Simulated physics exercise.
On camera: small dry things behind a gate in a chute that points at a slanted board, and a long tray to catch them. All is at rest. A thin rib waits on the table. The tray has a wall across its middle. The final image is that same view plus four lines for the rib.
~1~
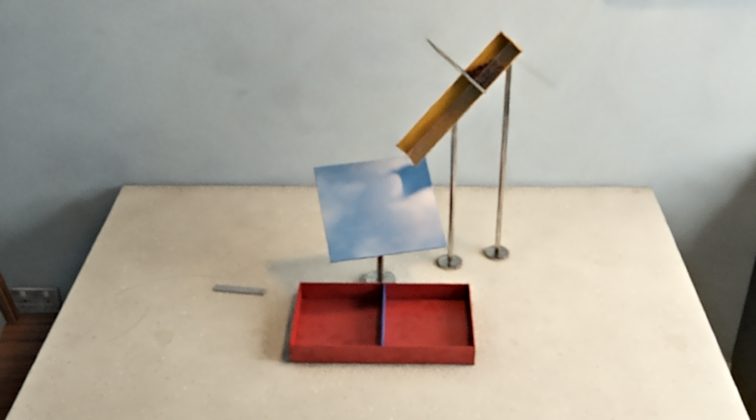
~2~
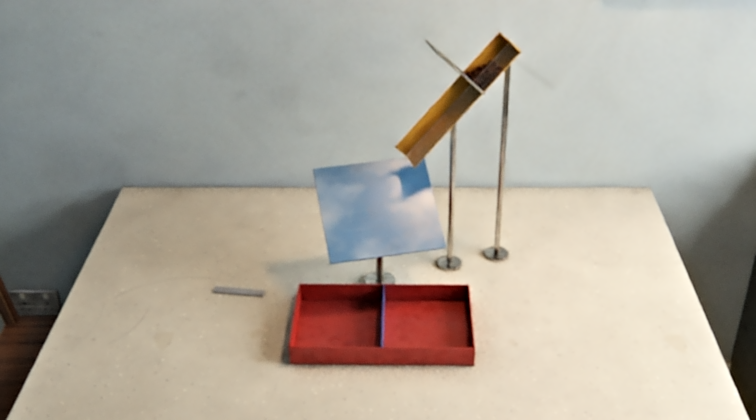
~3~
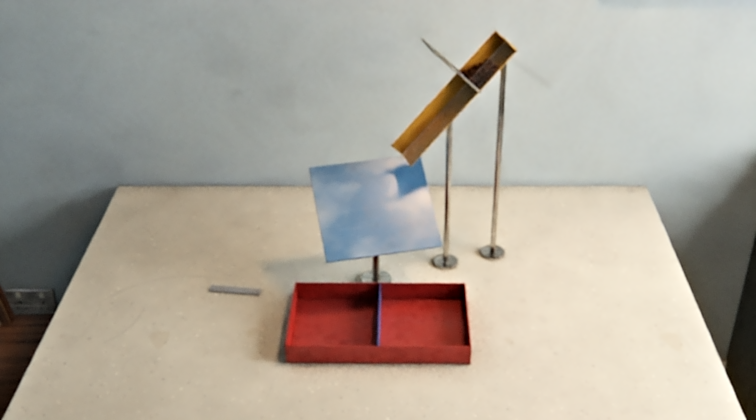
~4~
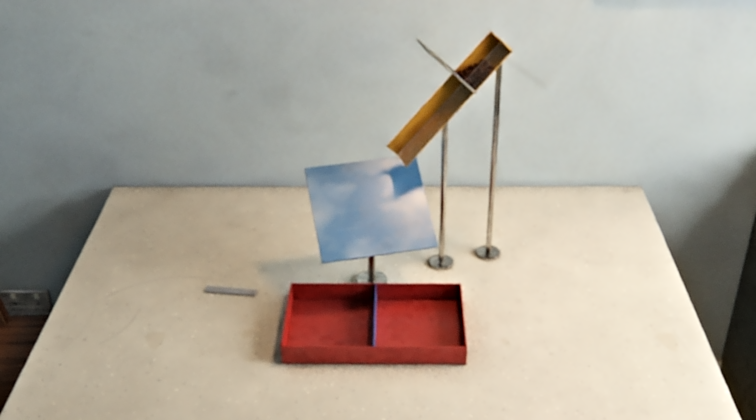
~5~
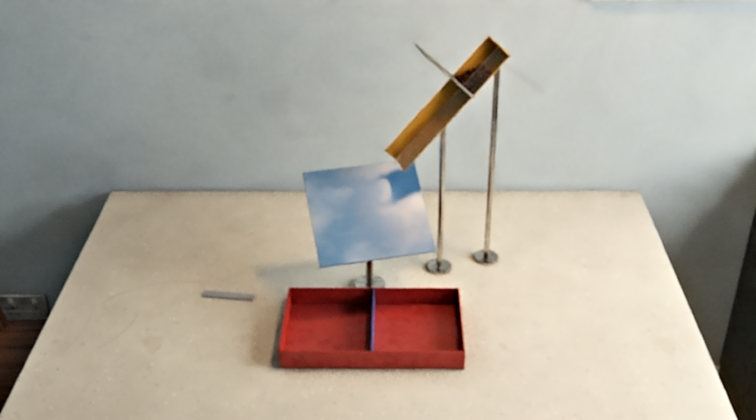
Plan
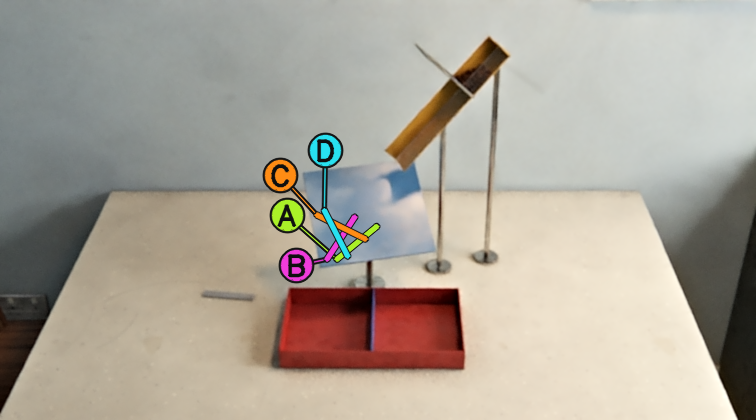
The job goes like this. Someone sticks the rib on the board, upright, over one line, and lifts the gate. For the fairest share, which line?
D is best.
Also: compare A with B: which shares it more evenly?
The answer is B.
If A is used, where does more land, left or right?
Left.
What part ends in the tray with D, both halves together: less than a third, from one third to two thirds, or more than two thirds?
It is more than two thirds.
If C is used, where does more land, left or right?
The right half.
On the marked copy, line A from (376, 226) to (336, 259); line B from (354, 217) to (327, 259); line C from (317, 215) to (365, 239); line D from (324, 210) to (347, 256).
Choosing A, of what is caught, almost all in the left half, about a tenth in the right.
Choosing B, of what is caught, roughly two thirds in the left half, roughly a quarter in the right.
Choosing C, of what is caught, about a tenth in the left half, almost all in the right.
Choosing D, of what is caught, roughly half in the left half, roughly half in the right.
